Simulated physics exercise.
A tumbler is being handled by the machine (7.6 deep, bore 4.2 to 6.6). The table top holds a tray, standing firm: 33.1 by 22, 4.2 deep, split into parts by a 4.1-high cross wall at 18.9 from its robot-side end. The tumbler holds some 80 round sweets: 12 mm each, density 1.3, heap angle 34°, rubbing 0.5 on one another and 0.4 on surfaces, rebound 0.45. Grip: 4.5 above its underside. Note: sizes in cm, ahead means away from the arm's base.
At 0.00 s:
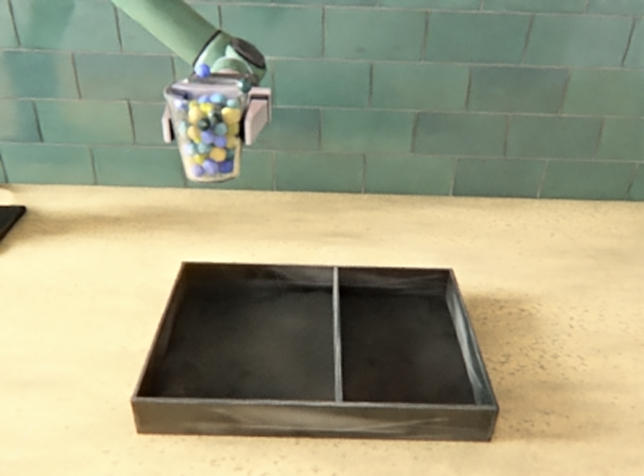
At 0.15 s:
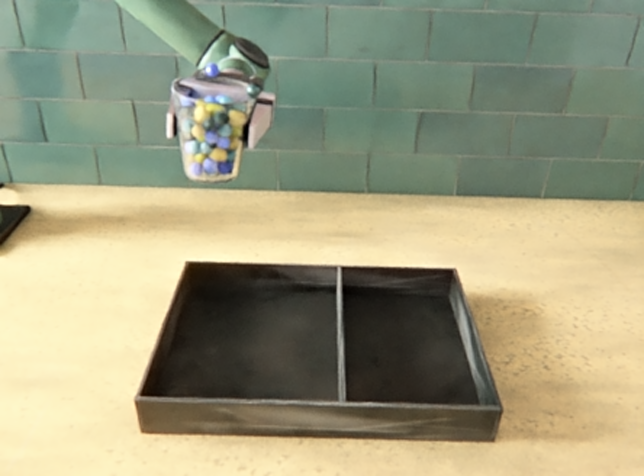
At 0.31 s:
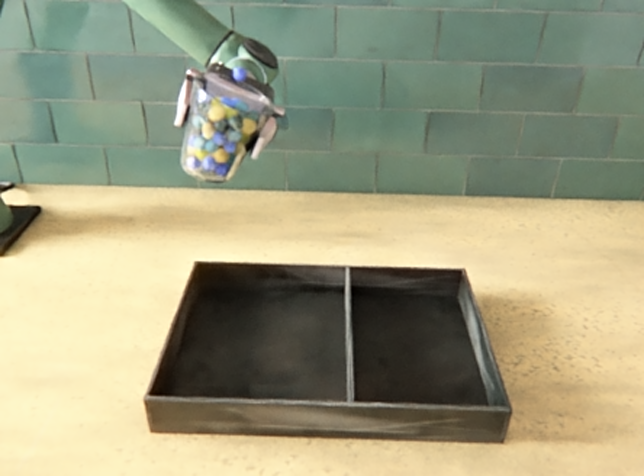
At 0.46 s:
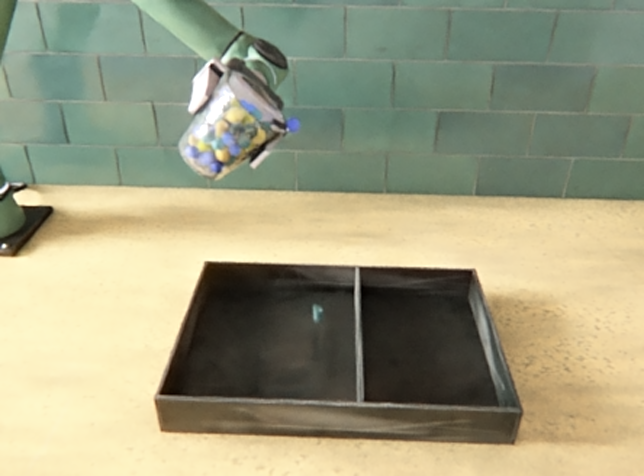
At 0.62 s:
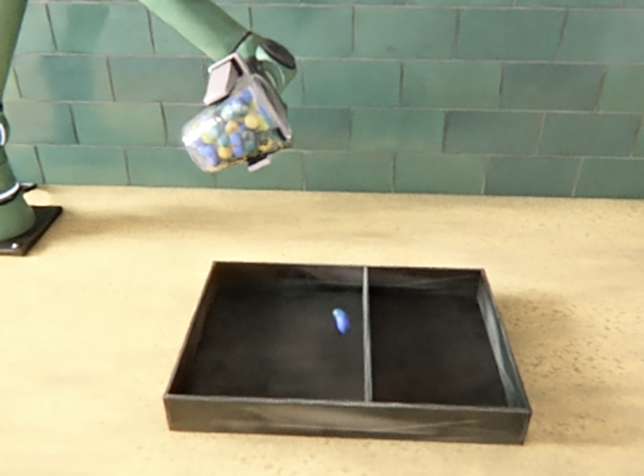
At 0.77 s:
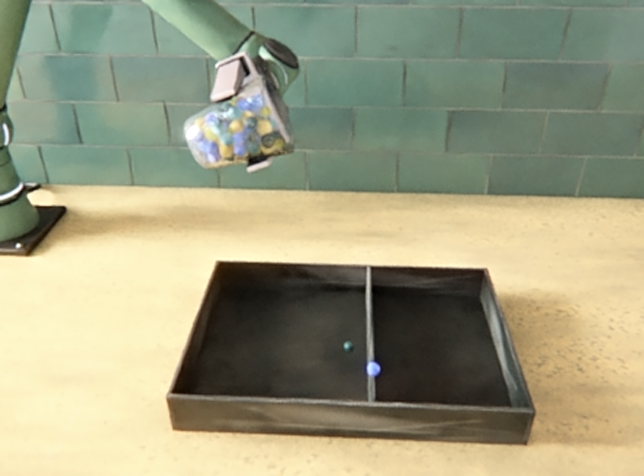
In this clip, a green robot arm tilts a clear cup of blue, yellow and teal balls steeply to the right above a divided black tray, and a couple of balls drop into the tray near its divider.
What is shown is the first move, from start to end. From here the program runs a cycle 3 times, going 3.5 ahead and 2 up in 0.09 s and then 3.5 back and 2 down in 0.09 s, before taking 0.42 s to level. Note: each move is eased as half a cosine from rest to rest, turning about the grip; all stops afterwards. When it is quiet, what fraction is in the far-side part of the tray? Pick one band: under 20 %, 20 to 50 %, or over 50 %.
Over 50 %.
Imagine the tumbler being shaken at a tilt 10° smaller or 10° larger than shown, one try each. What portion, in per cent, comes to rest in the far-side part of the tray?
Estimates, in order: 50 % and 85 %.
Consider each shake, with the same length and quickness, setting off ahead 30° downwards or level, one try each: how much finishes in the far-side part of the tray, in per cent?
30 and 55 %.
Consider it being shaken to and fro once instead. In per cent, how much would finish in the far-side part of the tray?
Roughly 70 in a hundred.
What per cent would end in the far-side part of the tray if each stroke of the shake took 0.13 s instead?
It would be some 25 %.
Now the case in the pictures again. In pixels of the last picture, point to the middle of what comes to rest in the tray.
Near pixel (426, 351).
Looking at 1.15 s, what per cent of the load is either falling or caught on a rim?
It amounts to roughly 8 in a hundred.
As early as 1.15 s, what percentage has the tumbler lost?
Around 90 percent at that moment.
After 1.15 s, tilted 68° forward, highest piece 26 above the table; 55 in the far-side part, 10 in the robot-side part, 8 in the tumbler, 6 in flight or on a rim.
After 1.54 s, tilted 29° forward, highest piece 25 above the table; 59 in the far-side part, 16 in the robot-side part, 3 on the table or floor, 1 in the tumbler.
After 1.93 s, level, highest piece 23 above the table; 59 in the far-side part, 16 in the robot-side part, 3 on the table or floor, 1 in the tumbler.
After 2.98 s, level, highest piece 23 above the table; 59 in the far-side part, 16 in the robot-side part, 3 on the table or floor, 1 in the tumbler.
In the end, 59 in the far-side part, 16 in the robot-side part, 3 on the table or floor, 1 in the tumbler. That is 75 % in the far-side part of the tray.
